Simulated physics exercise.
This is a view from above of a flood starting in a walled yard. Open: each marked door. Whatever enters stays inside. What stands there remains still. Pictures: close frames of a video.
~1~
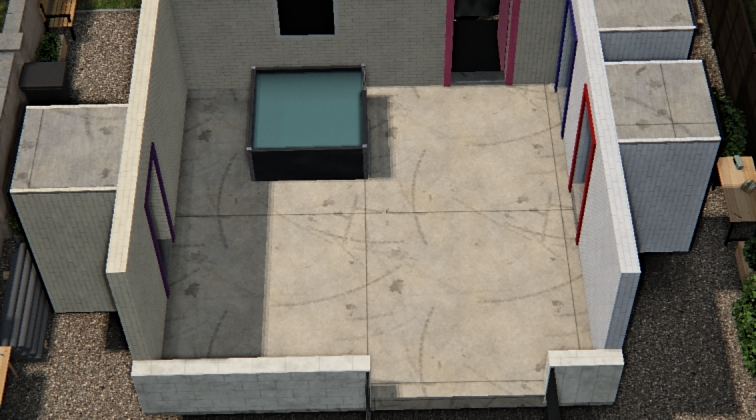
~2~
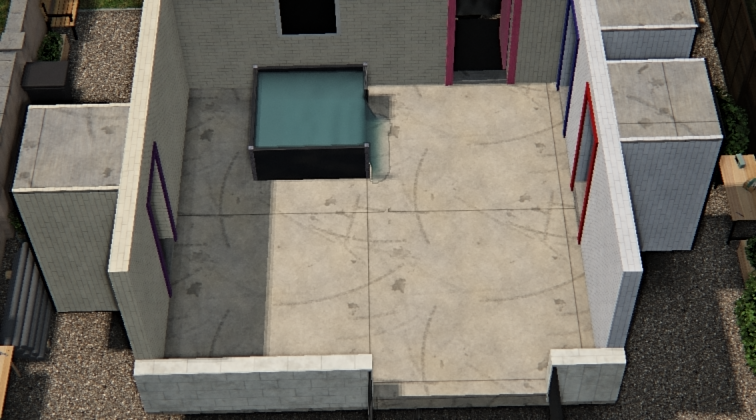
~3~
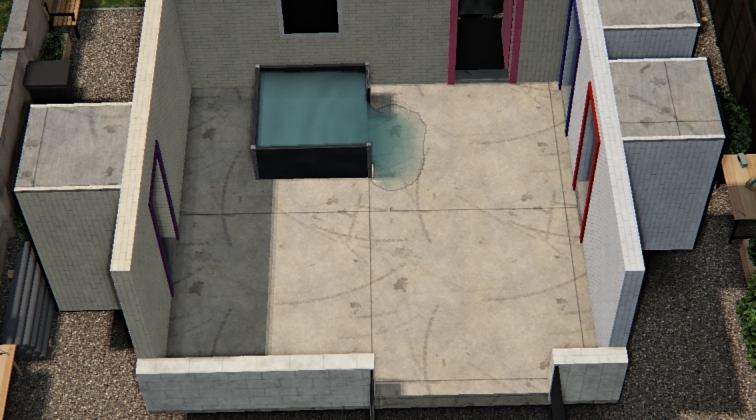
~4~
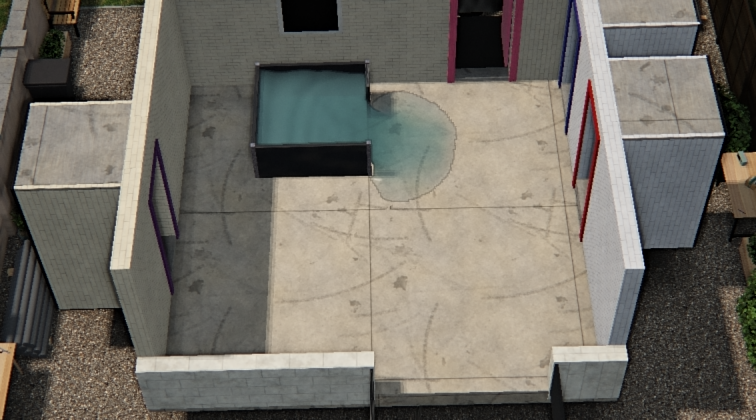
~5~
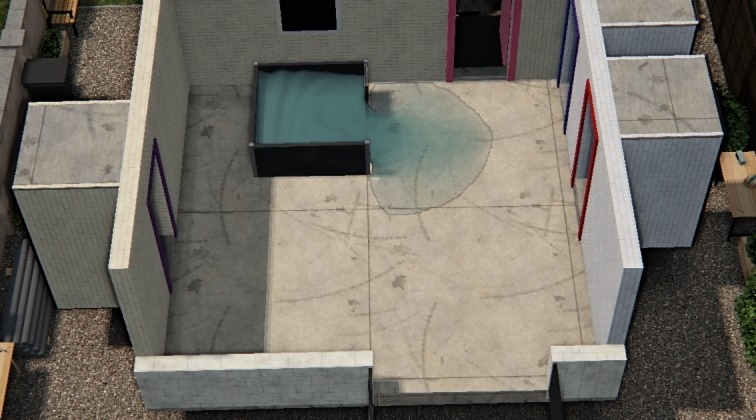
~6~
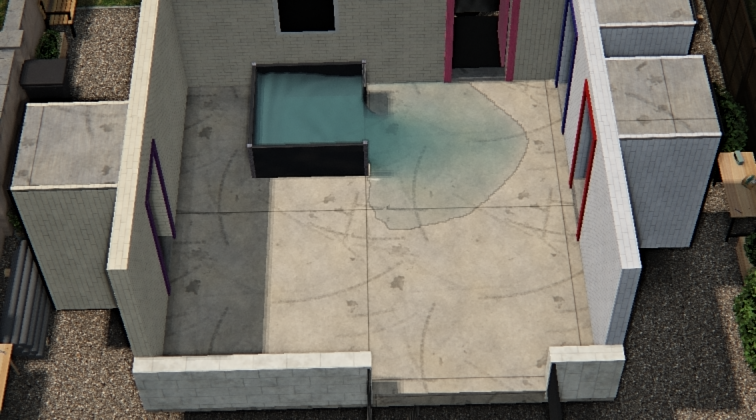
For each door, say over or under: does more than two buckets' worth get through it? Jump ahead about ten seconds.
Result: I expect the pink door to let through too much; I expect the red door to let through an acceptable amount; I expect the blue door to let through too much; I expect the purple door to let through an acceptable amount.
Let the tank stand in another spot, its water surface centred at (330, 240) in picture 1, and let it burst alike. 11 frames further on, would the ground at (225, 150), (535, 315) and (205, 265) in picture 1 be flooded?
Check in sequence: Still parched, soaked through, still parched.
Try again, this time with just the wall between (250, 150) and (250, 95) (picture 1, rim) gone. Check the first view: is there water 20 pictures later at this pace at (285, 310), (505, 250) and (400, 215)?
Taken in turn they're swamped, unwetted and unwetted.
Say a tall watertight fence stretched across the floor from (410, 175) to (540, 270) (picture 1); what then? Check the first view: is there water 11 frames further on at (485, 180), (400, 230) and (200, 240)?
Taking the points in turn, they are inundated, inundated and high and dry.
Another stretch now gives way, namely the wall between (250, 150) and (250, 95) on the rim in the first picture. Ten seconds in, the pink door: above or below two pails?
Pink door falls short.
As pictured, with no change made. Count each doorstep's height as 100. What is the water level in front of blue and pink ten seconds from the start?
The first is near 50 per cent, the second near 70 per cent.
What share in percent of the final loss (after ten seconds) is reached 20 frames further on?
It works out at roughly 25 per cent.
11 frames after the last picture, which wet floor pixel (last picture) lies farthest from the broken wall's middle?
My best guess is about (585, 352).
A moment on, water covers 30 % of the floor; the pink door wet at the sill, nothing in, the red door wet at the sill, nothing in, the blue door under two buckets in, the purple door not reached.
Next, water covers 35 % of the floor; the pink door under two buckets in, the red door wet at the sill, nothing in, the blue door over two buckets in, the purple door not reached.
Then, water covers 40 % of the floor; the pink door under two buckets in, the red door wet at the sill, nothing in, the blue door far over two buckets in, the purple door not reached.
Later, water covers 55 % of the floor; the pink door over two buckets in, the red door wet at the sill, nothing in, the blue door far over two buckets in, the purple door not reached.
In the end, water covers 75 % of the floor; the pink door over two buckets in, the red door wet at the sill, nothing in, the blue door far over two buckets in, the purple door wet at the sill, nothing in.
